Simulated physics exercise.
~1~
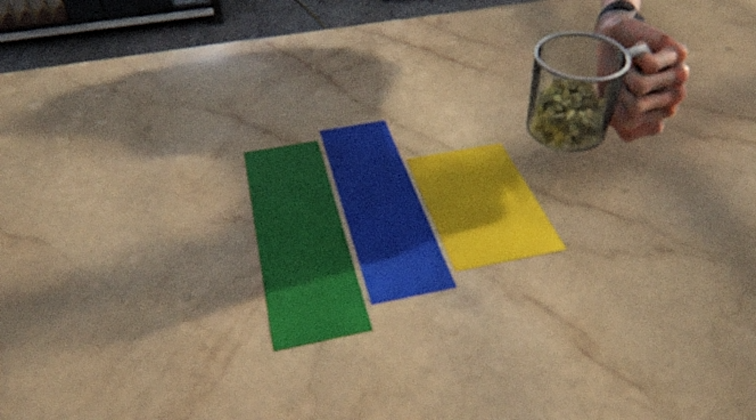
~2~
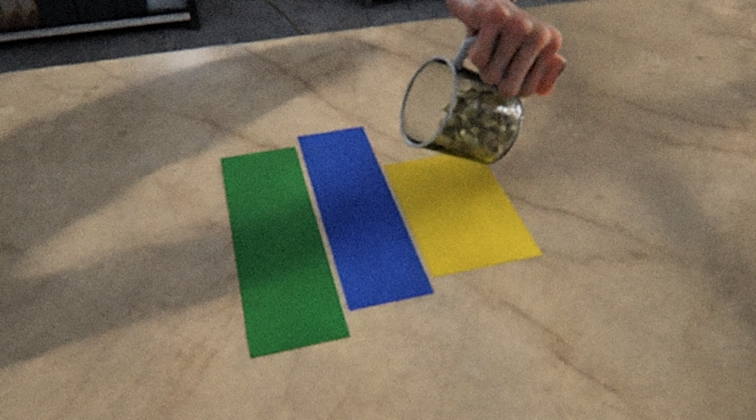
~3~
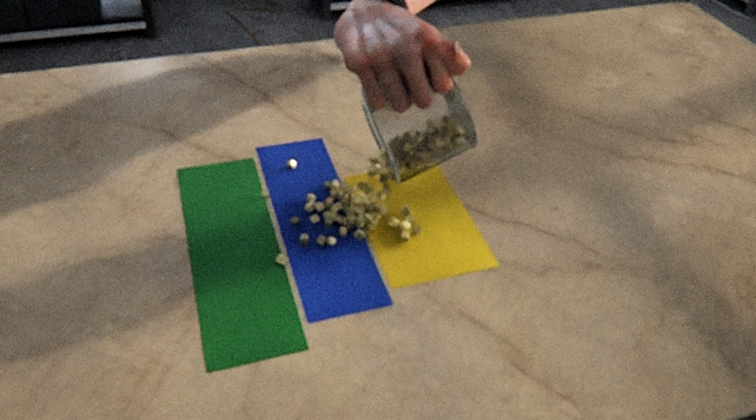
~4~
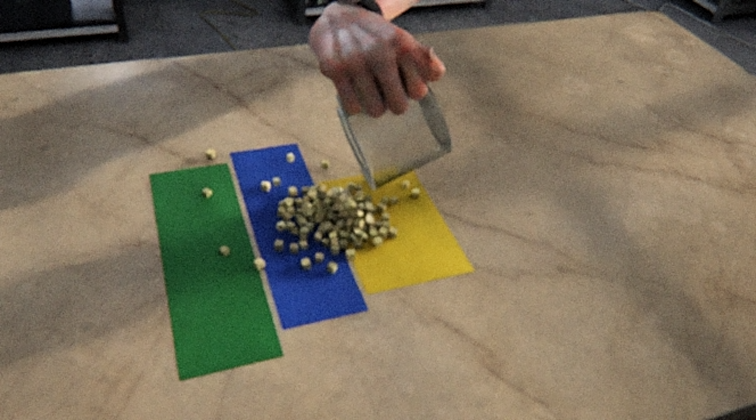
A clear cup of small pale cubes, held by a hand at the upper right, starts upright above a beige, veined tabletop seen from above at an angle. Green, blue and yellow mats lie side by side from left to right. The hand carries the cup left over the yellow mat and tips it onto its side, and the view pans slightly right. As it tilts further, the cubes pour out and scatter leftward. The cup ends empty and tilted, with the cubes heaped across the blue and yellow mats and only a few strays on and around the green mat.
